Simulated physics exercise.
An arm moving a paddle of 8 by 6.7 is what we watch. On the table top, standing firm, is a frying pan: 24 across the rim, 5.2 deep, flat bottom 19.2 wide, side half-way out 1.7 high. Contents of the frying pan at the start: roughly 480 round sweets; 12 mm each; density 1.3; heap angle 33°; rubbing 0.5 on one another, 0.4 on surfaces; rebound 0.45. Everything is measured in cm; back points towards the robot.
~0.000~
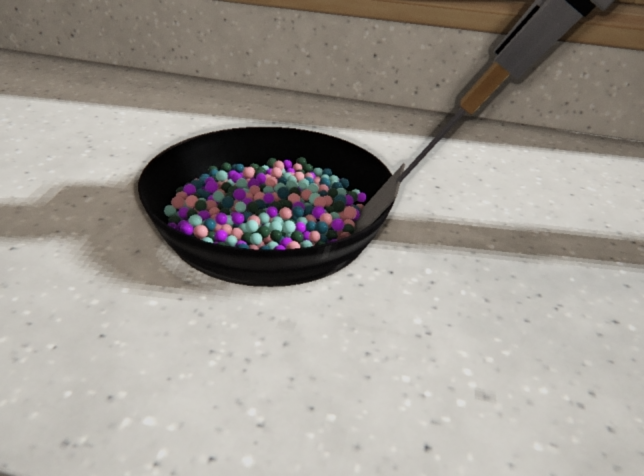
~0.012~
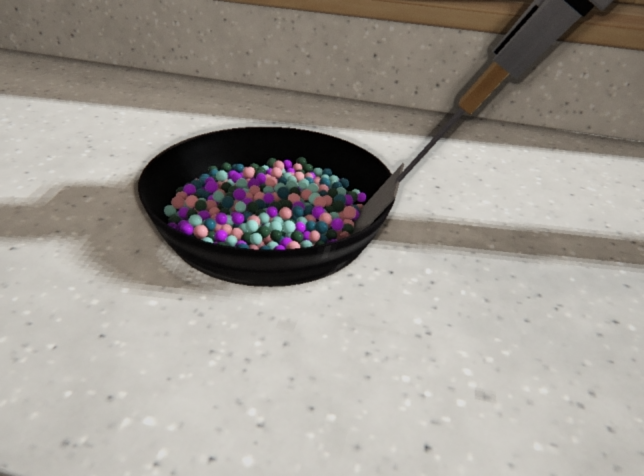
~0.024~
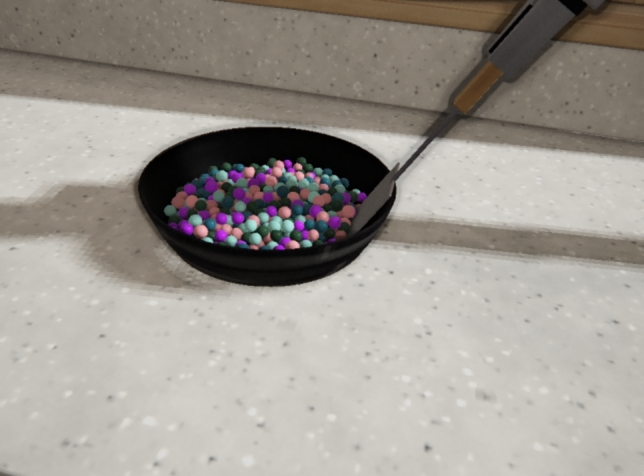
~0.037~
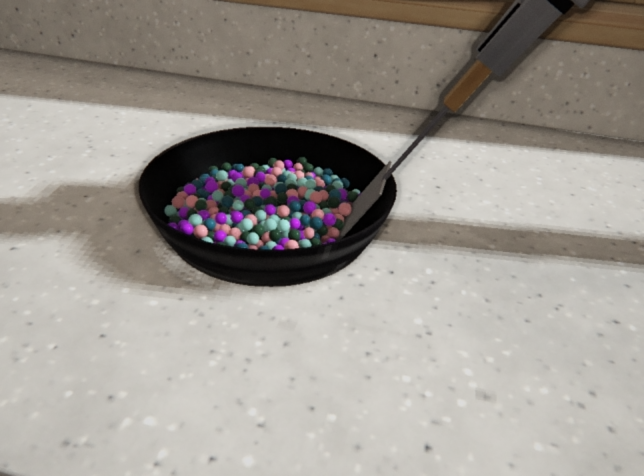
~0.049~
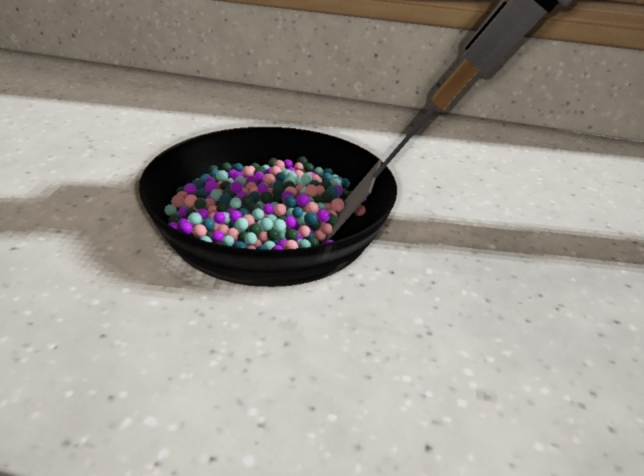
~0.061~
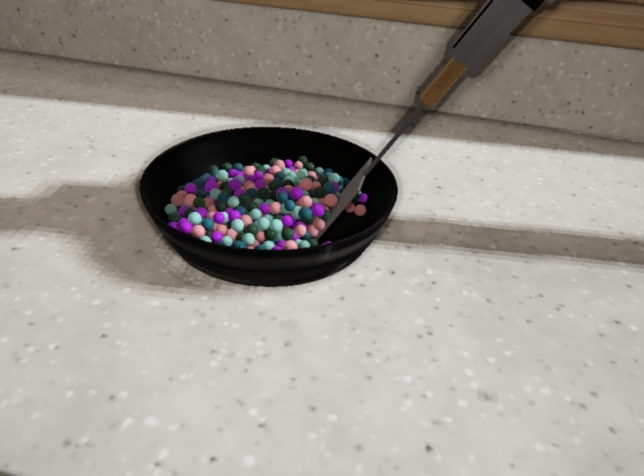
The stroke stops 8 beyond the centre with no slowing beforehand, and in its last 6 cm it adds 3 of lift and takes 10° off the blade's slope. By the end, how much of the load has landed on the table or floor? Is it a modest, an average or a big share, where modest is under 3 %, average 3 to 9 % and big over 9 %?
Big.
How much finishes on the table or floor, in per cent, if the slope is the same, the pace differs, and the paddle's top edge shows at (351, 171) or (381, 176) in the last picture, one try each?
Estimates: Near 20 %, near 5 %.
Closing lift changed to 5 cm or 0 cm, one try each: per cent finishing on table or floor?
It works out to some 15 per cent for the first setting and some 5 per cent for the second.
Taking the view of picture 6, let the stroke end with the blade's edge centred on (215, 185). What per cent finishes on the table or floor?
Something close to 5 in a hundred.
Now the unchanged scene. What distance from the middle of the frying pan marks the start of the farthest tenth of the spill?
That's near 35 cm.
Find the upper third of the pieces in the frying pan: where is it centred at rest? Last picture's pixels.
(193, 186).
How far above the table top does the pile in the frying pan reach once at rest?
Top of the heap: Roughly 6.5 cm above the table top.
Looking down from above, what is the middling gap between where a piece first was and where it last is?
It comes out at about 2 cm.
After 0.12 s, sloping 60°, highest piece 6 above the table; 484 in the frying pan.
After 0.17 s, sloping 57°, highest piece 8 above the table; 484 in the frying pan.
After 0.40 s, sloping 50°, highest piece 7 above the table; 426 in the frying pan, 49 on the table or floor, 9 on the blade or in flight.
After 1.45 s, sloping 50°, highest piece 6 above the table; 426 in the frying pan, 58 on the table or floor.
In the end, 426 in the frying pan, 58 on the table or floor. That is 12 % on the table or floor.
